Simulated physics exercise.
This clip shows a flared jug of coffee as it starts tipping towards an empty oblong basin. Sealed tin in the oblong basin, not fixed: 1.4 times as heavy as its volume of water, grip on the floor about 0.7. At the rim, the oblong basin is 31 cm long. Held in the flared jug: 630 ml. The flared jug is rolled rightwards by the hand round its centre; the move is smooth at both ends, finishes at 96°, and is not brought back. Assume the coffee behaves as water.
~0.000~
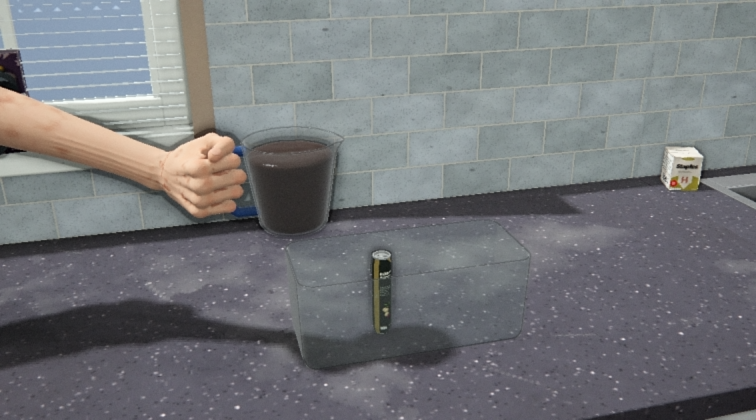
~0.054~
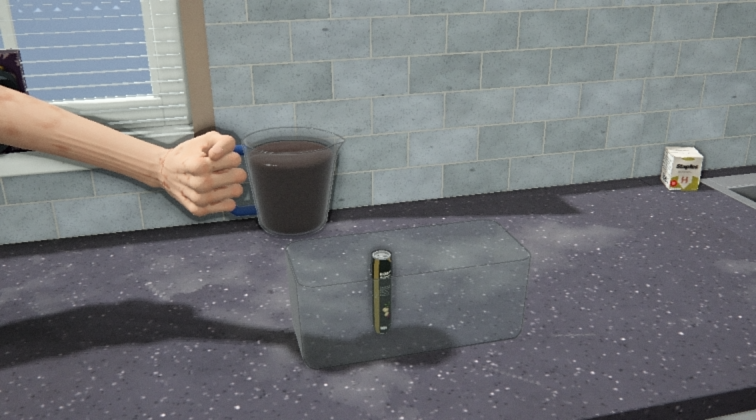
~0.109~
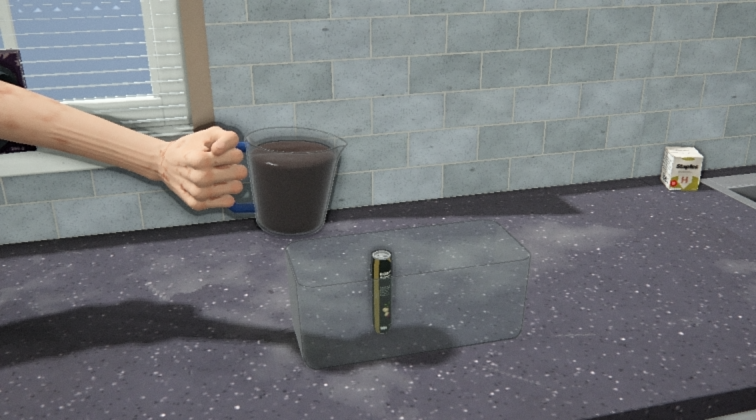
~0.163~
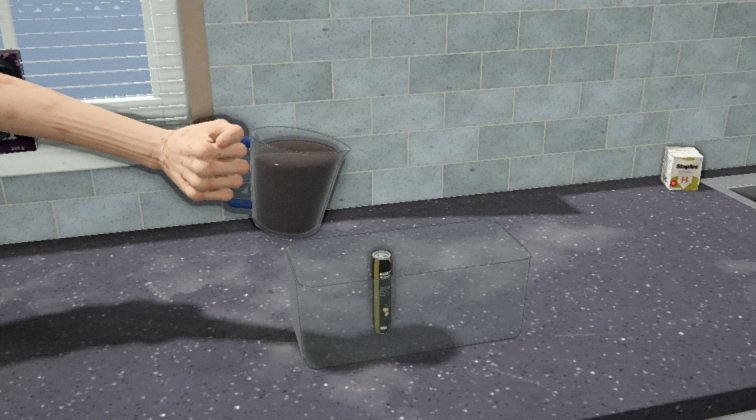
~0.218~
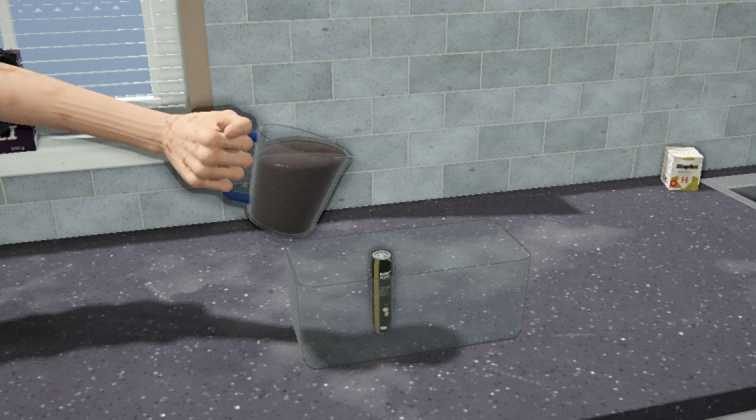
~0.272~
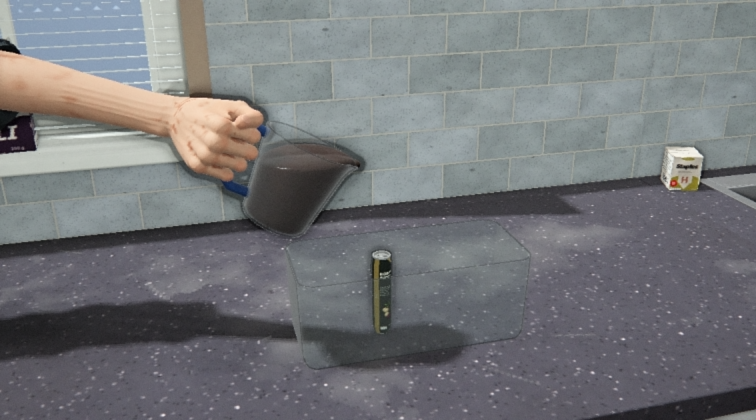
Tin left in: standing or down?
It won't make it through.
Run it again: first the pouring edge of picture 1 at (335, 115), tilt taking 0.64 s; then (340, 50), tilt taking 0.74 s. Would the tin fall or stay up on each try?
The tin overturns the first time and stays vertical the second time.
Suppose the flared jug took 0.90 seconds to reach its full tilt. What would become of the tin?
Result: Tin tipped over.
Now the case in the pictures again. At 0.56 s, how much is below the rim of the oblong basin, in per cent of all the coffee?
Estimate - around 20 in a hundred parts.
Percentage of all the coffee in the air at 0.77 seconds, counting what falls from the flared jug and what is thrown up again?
Around 12 percent of it is airborne.
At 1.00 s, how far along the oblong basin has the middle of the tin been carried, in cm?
About 4 cm.
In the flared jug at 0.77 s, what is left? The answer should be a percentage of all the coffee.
14 %.
After 0.56 s the tilt is 83° and 56 per cent is still to pour; the tin stands where it began.
After 0.77 s the tilt is 96° and 15 per cent is still to pour; the tin stands where it began.
After 1.00 s the tilt is 96° and 2 per cent is still to pour; the tin leans 43°.
After 1.24 s the tilt is 96° and 0 per cent is still to pour; the tin lies on its side.
In the end the tin lies on its side.
